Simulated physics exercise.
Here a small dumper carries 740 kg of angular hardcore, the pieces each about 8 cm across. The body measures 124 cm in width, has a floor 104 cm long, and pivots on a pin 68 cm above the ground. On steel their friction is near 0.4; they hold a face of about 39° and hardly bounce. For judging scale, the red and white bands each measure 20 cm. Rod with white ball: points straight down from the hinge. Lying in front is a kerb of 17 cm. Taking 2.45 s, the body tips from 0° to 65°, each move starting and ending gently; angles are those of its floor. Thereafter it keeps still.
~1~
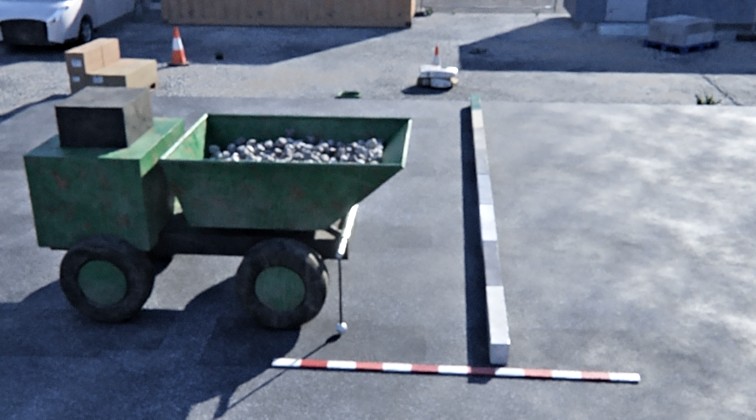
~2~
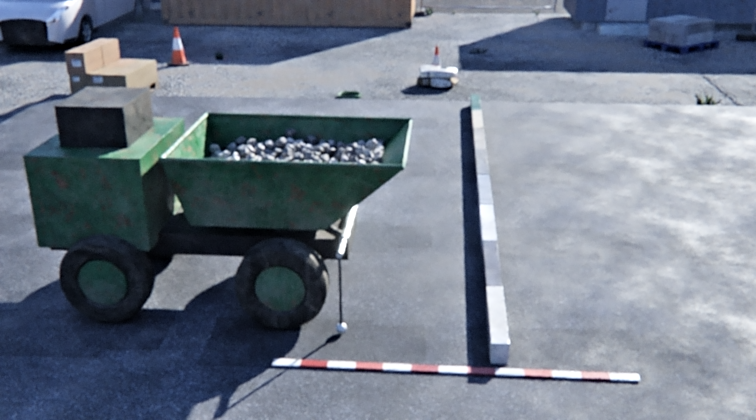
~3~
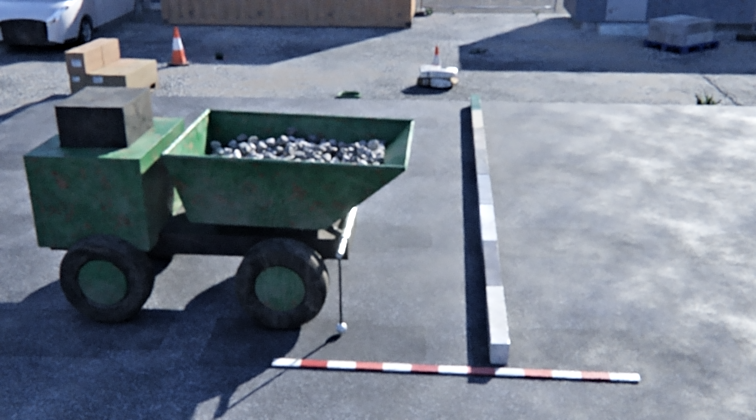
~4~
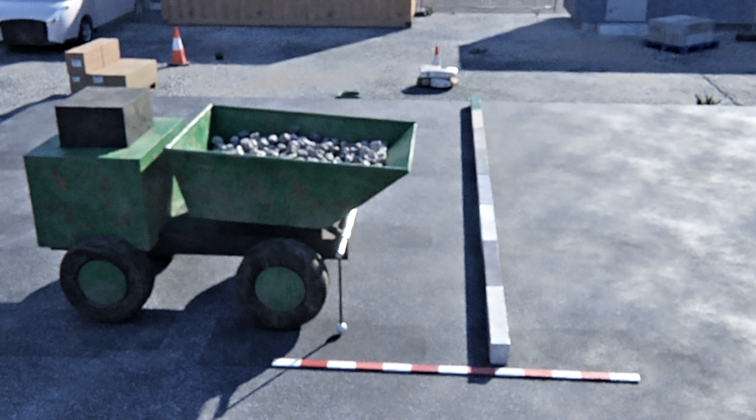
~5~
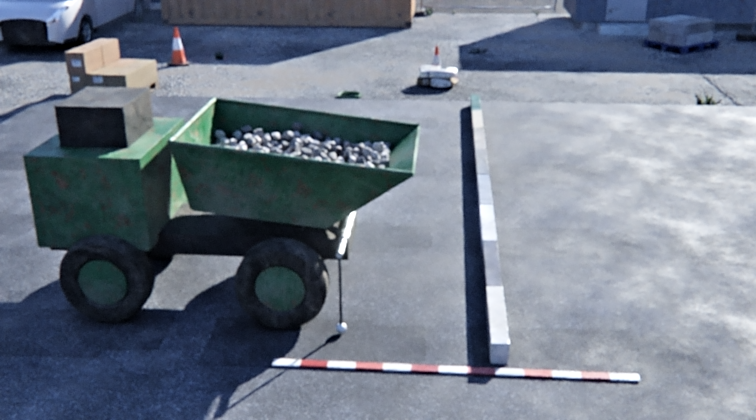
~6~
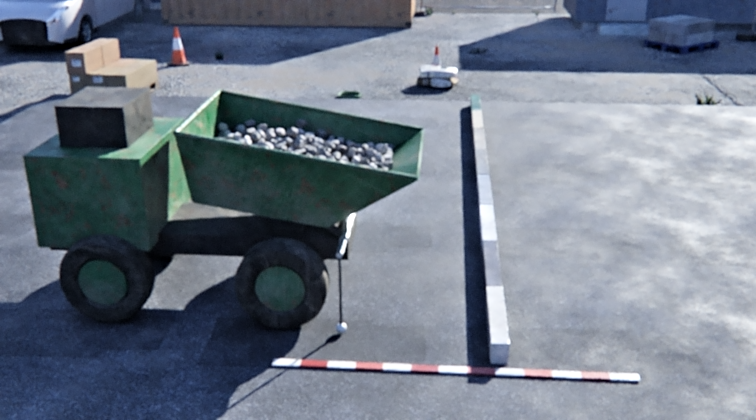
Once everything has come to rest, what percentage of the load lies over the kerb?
About 30 per cent.
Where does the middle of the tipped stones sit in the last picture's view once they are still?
Somewhere near pixel (473, 286).
A little later the floor is at 55°; 100 % in the body; the foremost stones are at (429, 214).
Then the floor is at 65°; 81 % in the body, 19 % on this side of the kerb; the foremost stones are at (502, 278).
Later still the floor is at 65°; 51 % in the body, 37 % on this side of the kerb, 12 % over the kerb; the foremost stones are at (566, 298).
In the end the floor is at 65°; 0 % in the body, 70 % on this side of the kerb, 29 % over the kerb; the foremost stones are at (623, 298).
